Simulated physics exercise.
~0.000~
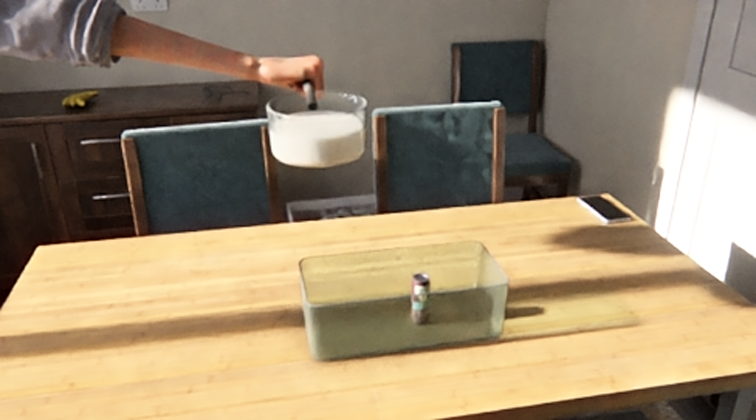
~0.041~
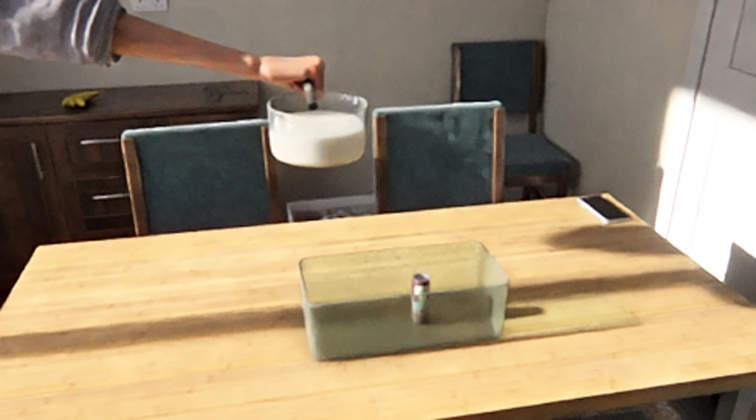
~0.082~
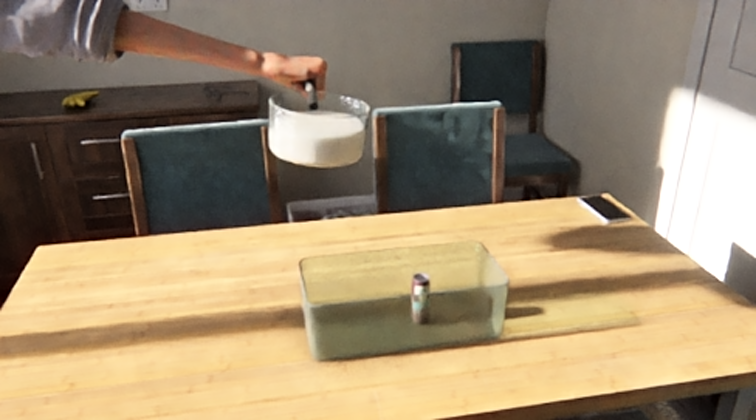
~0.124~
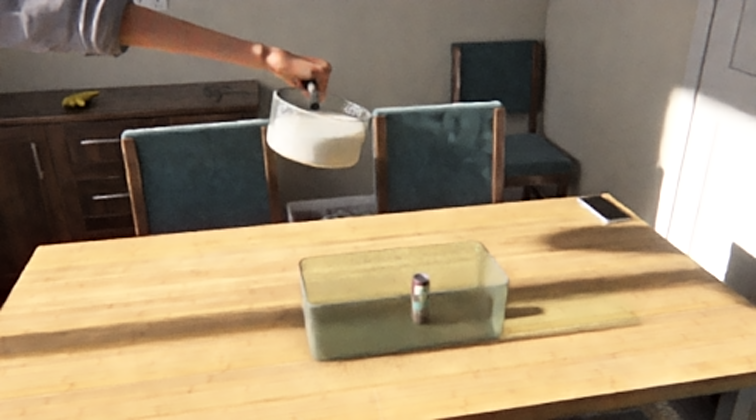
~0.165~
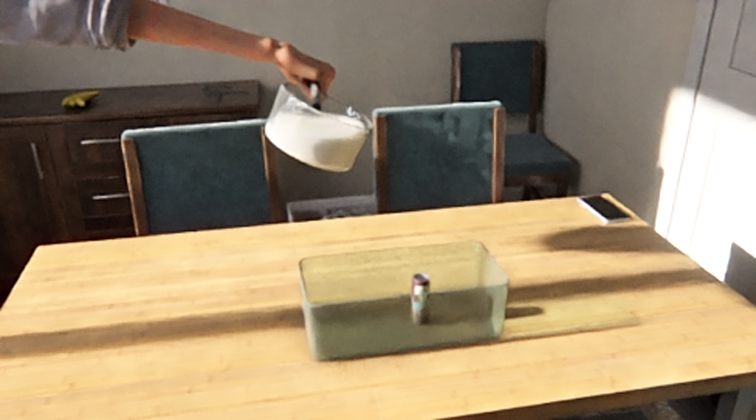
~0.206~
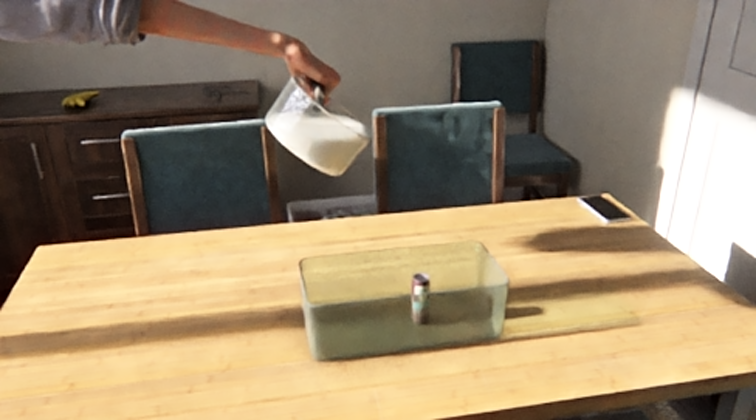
A glass saucepan of milk, held by a hand reaching in from the left, hung level above the table, then tilted steadily down to the right over an oblong basin with a small tin inside.
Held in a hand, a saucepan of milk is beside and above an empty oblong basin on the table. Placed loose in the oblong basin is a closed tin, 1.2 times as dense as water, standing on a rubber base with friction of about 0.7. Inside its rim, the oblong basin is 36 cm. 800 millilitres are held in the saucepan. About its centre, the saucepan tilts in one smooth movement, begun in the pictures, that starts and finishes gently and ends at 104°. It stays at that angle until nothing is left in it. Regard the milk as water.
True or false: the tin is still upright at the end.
False.
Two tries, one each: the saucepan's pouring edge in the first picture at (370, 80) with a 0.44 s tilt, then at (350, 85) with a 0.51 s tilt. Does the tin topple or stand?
The tin overturns the first time and overturns the second time.
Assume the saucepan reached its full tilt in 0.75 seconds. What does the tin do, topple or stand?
Well, the tin simply tips.
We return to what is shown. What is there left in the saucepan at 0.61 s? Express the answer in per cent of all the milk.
Near 7 percent, more or less.
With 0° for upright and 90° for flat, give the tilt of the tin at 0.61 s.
Roughly 5°.
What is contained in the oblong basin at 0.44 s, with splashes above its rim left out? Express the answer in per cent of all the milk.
The basin holds roughly 2 in a hundred parts at that moment.
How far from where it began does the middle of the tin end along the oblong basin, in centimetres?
Some 8.5 cm.
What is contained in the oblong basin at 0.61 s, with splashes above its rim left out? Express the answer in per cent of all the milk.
Roughly 74 %.
Then, 0.44 s in, the tilt is 101° and 26 per cent is still to pour; the tin stands where it began.
Then, 0.61 s in, the tilt is 104° and 7 per cent is still to pour; the tin leans 4°.
Then, 0.79 s in, the tilt is 104° and 1 per cent is still to pour; the tin leans 21°.
Then, 0.99 s in, the tilt is 104° and 0 per cent is still to pour; the tin lies on its side.
Finally, the tin lies on its side.
